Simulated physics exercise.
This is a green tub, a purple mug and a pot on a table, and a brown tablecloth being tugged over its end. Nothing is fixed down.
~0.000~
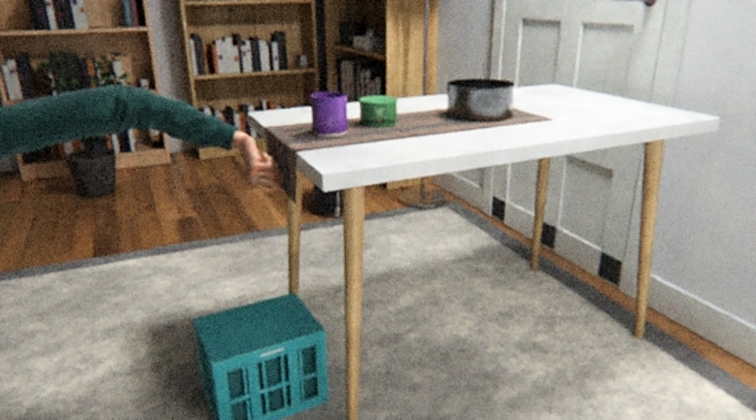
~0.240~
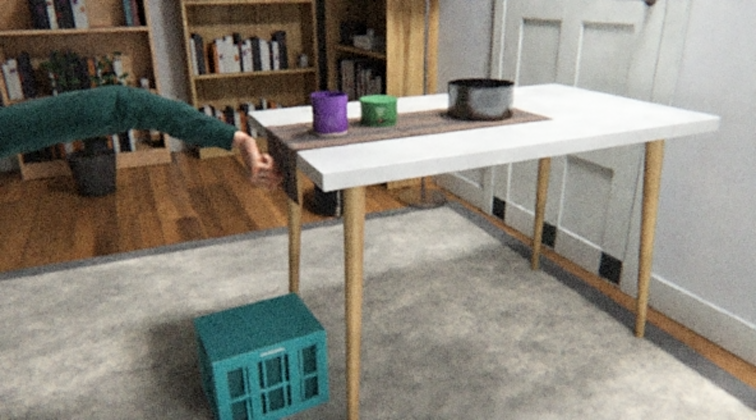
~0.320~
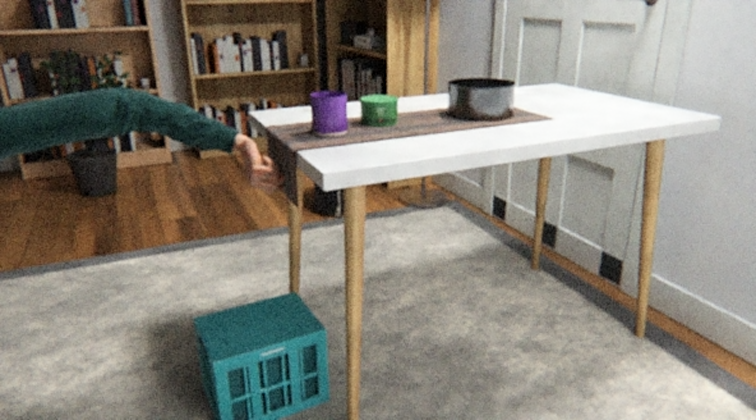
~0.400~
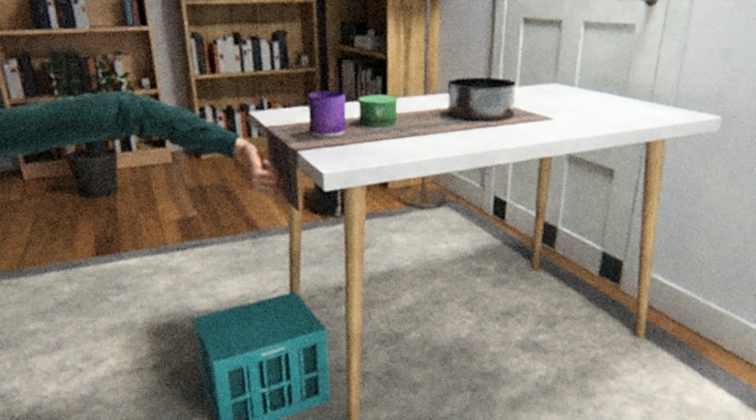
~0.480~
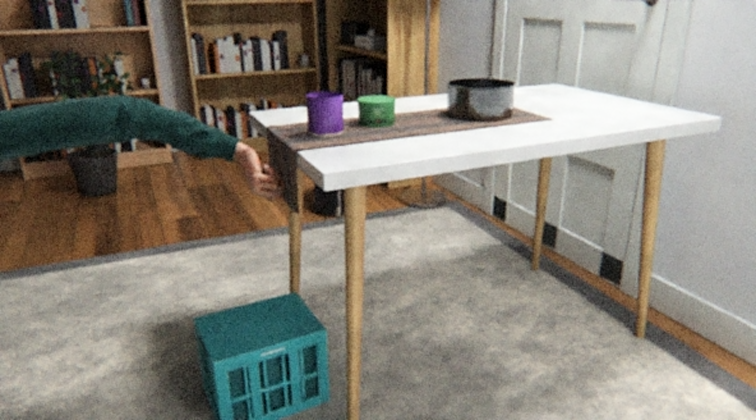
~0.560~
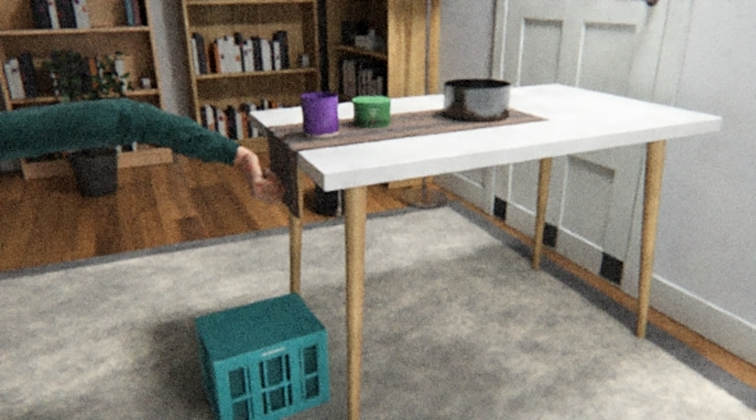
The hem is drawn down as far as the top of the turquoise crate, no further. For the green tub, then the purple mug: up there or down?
The green tub is carried off the end and the purple mug falls off.
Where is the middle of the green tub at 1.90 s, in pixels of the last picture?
At about (302, 119).
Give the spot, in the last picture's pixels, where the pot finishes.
Its middle is at (362, 111).
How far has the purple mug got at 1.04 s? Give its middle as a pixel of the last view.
Around (291, 118).
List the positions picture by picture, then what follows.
The first frame shows tablecloth end (298, 206); green tub (378, 99); purple mug (328, 95); pot (481, 83); top of the crate (243, 340).
The second frame shows tablecloth end (299, 206), far hem (554, 119); purple mug (329, 94); purple mug stands on the cloth.
The third frame shows tablecloth end (299, 208); green tub (379, 98).
The fourth frame shows tablecloth end (299, 211), far hem (555, 119); purple mug (326, 94).
The fifth frame shows tablecloth end (299, 214); green tub (376, 99).
The sixth frame shows tablecloth end (300, 219), far hem (550, 120); green tub (372, 99); purple mug (319, 95); top of the crate (245, 339).
Around 1.04 s, hem going down; tub carried along near (347, 114); mug carried along near (291, 118).
Around 1.90 s, hem going down; tub carried along near (302, 119); mug down below near (153, 328).
Around 2.66 s, hem going down; tub down below near (196, 261); mug down below near (153, 328).
Finally, hem on the crate; tub down below near (187, 304); mug down below near (153, 328). The green tub falls off and the purple mug goes over the edge.
